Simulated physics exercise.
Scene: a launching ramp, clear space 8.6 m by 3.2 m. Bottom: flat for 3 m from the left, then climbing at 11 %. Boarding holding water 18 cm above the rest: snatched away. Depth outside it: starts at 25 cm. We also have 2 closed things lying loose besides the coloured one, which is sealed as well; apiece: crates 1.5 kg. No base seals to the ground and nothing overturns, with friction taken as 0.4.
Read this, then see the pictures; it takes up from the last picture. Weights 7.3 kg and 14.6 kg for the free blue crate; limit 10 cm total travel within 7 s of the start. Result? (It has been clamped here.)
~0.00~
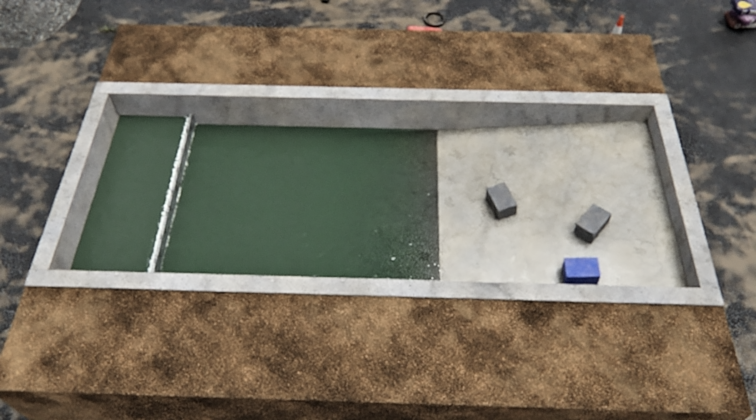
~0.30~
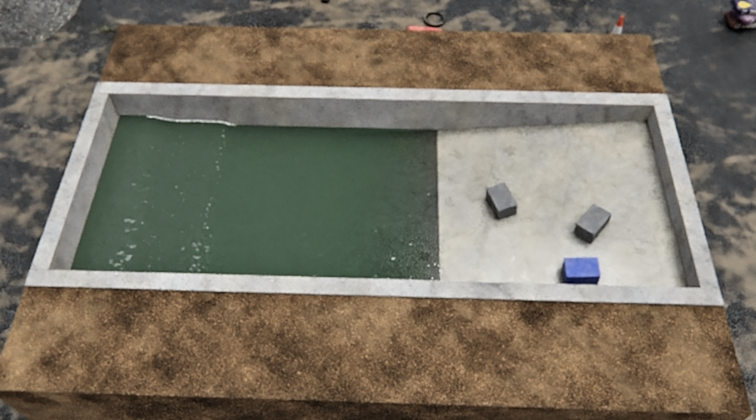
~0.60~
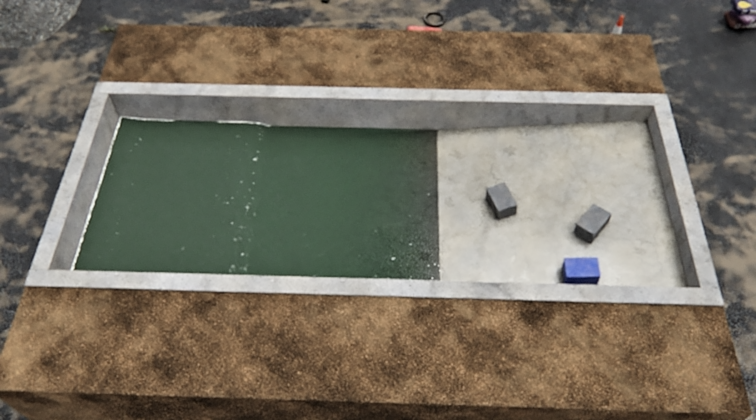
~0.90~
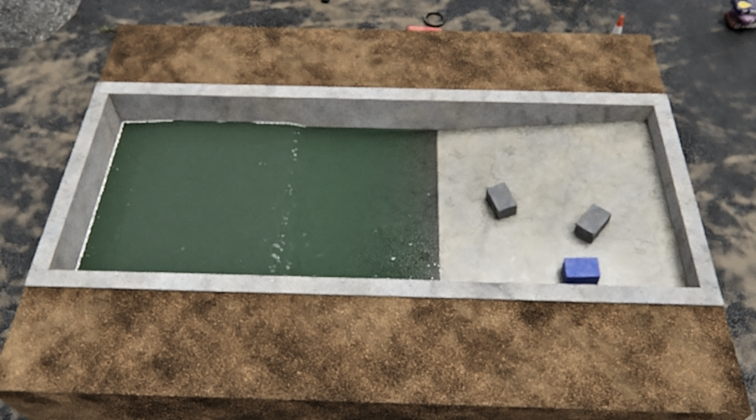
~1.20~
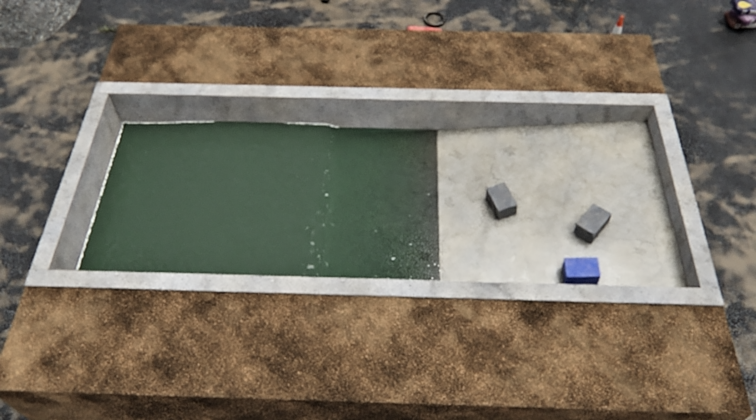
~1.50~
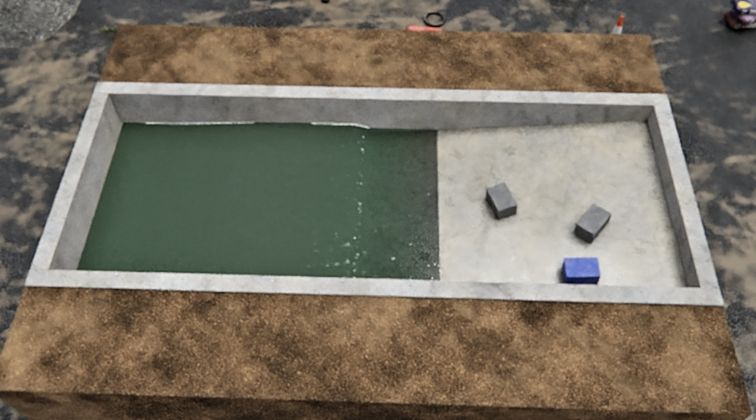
Lower suffices.
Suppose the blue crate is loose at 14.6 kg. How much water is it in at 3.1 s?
Close to 0 cm deep.
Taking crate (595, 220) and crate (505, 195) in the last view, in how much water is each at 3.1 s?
About 0 and 2 cm.
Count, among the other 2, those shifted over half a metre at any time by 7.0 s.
Count: 1.
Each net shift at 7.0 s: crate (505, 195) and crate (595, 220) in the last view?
200 cm and 0 cm respectively.
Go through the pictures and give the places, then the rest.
In the first picture, the blue crate at (584, 267), on the bottom; 16.6 m2 under water; 0 of 3 have shifted.
In the second picture, the blue crate at (584, 267) rests on the ground; water covers 16.6 m2; 0 of 3 have shifted.
In the third picture, the blue crate at (584, 267) rests on the ground; water covers 16.6 m2; 0 of 3 have shifted.
In the fourth picture, the blue crate at (584, 267) rests on the ground; water covers 16.6 m2; 0 of 3 have shifted.
In the fifth picture, the blue crate at (584, 267), on the bottom; 16.6 m2 under water; 0 of 3 have shifted.
In the sixth picture, the blue crate at (584, 267), on the bottom; 16.6 m2 under water; 0 of 3 have shifted.
After 2.1 s the blue crate would be 0 cm from its start with 7.3 kg and 0 cm from its start with 14.6 kg; 0 cm of water round it then.
After 3.1 s the blue crate would be 0 cm from its start with 7.3 kg and 0 cm from its start with 14.6 kg; 0 cm of water round it then.
After 4.9 s the blue crate would be 0 cm from its start with 7.3 kg and 0 cm from its start with 14.6 kg; 2 cm of water round it then.
After 7.0 s the blue crate would be 0 cm from its start with 7.3 kg and 0 cm from its start with 14.6 kg; 0 cm of water round it then.
